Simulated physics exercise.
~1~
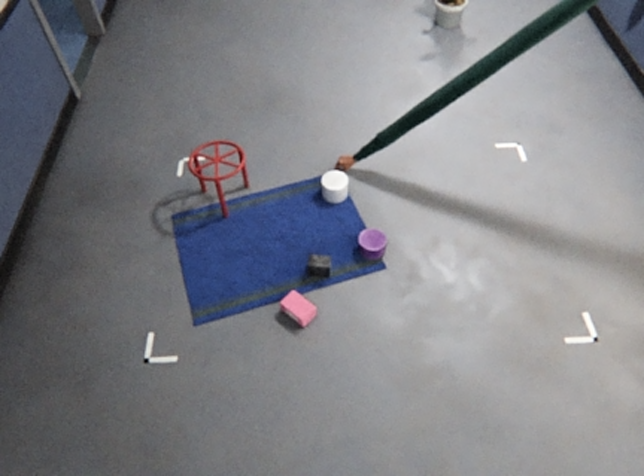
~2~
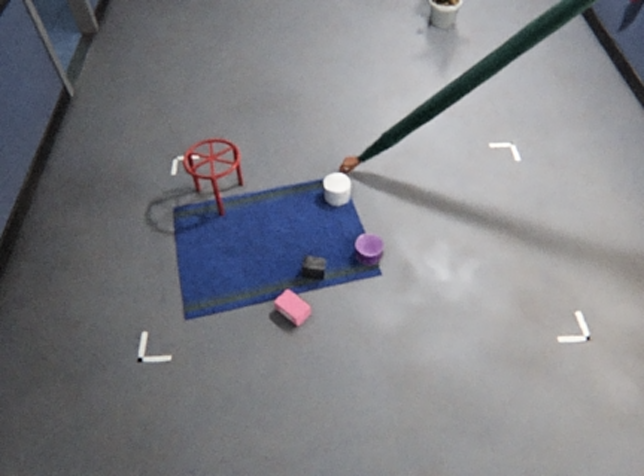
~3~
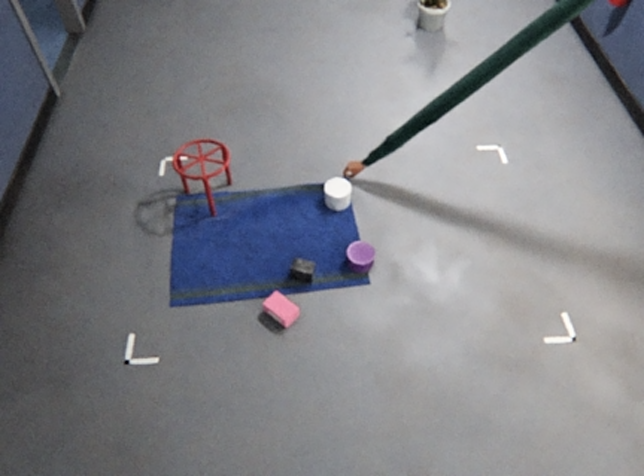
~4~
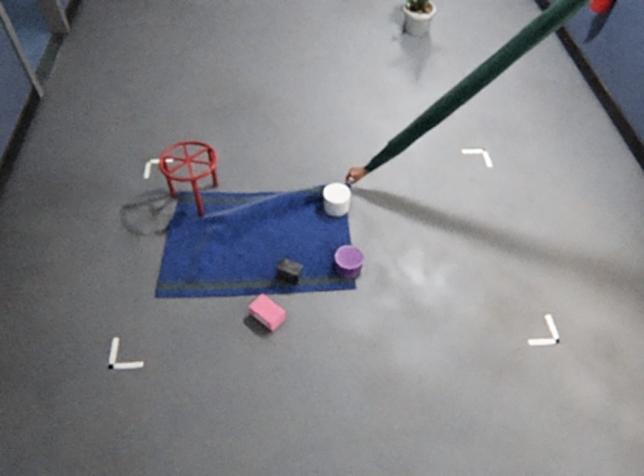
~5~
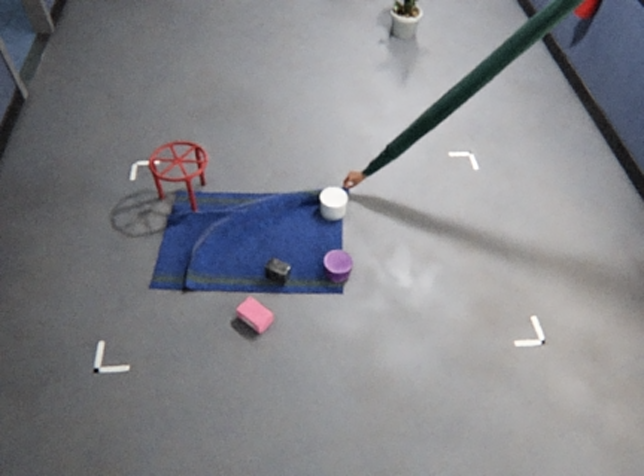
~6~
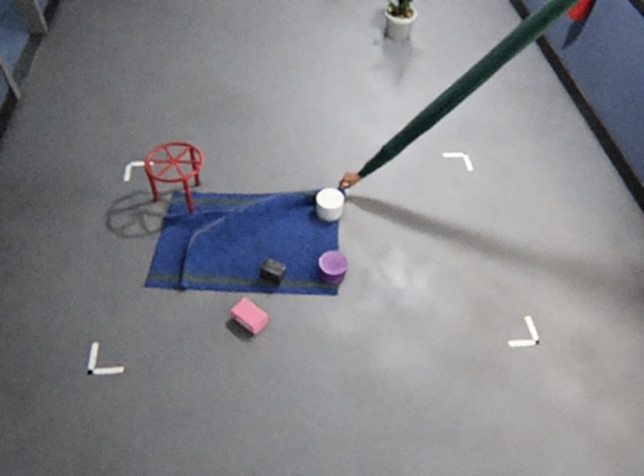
A green-sleeved arm reached in from the upper right and shifted a thin blue rug a little on the gray floor, leaving it creased, with the white tub, purple bucket, black crate and red stool still on it and the pink carton near its edge.
